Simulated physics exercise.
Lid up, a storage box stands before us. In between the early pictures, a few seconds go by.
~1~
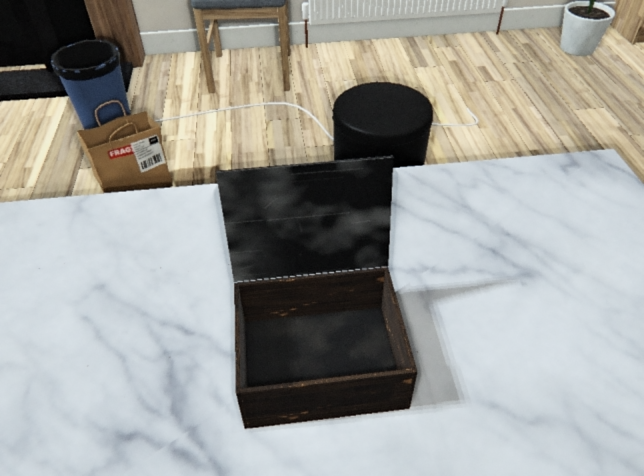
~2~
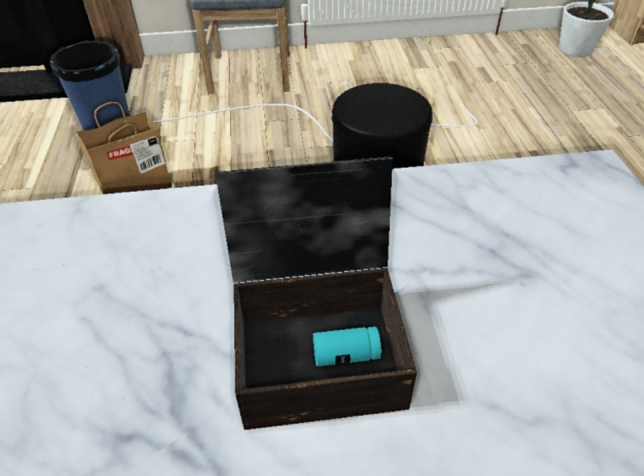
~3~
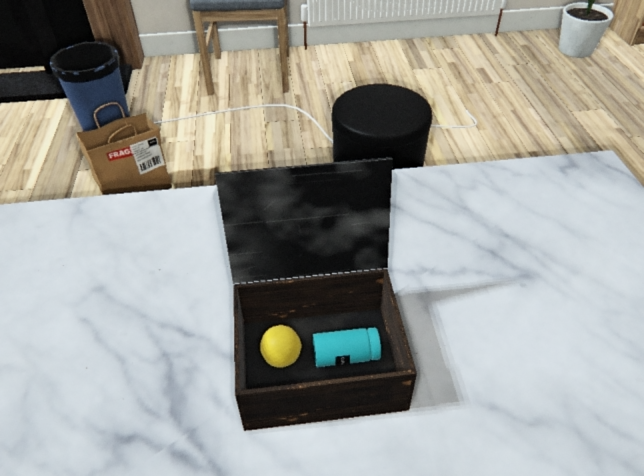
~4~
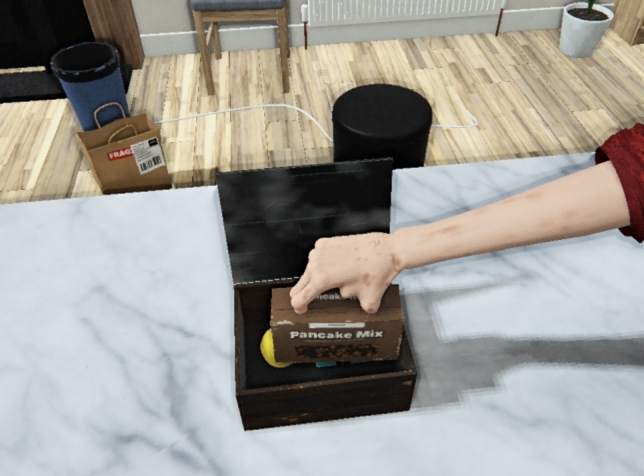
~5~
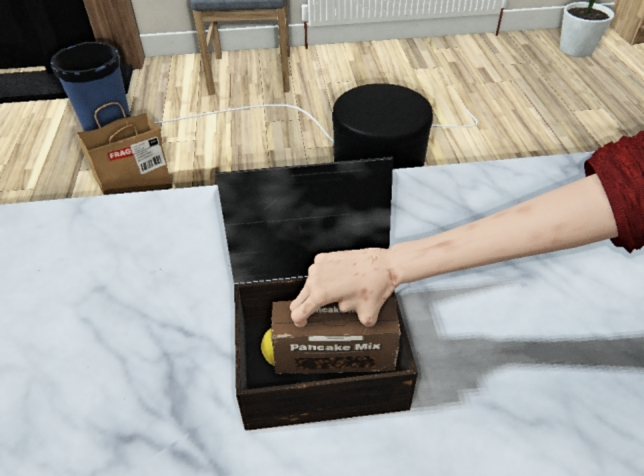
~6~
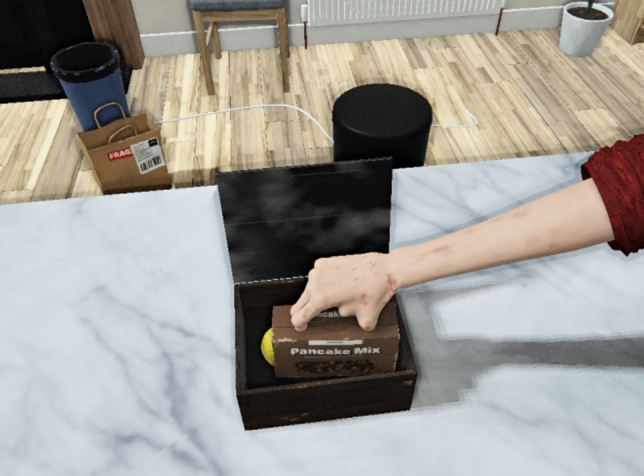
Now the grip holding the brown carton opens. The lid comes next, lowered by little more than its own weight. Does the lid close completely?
Yes.
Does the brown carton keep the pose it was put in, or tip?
As it turns out, it changes its angle.
Then, 0.90 s later than the last frame, lid starting down; brown carton on its side near (328, 366); turquoise shaker moved about its own width; yellow lemon moved about its own width.
Then, 1.70 s later than the last frame, lid 41° above the rim; brown carton on its side near (328, 366); turquoise shaker moved about its own width; yellow lemon moved about its own width.
When it is over, lid shut; lying over in the box, brown carton; moved from the start, yellow lemon and turquoise shaker. End places, in pixels of the last picture, brown carton near (328, 366).
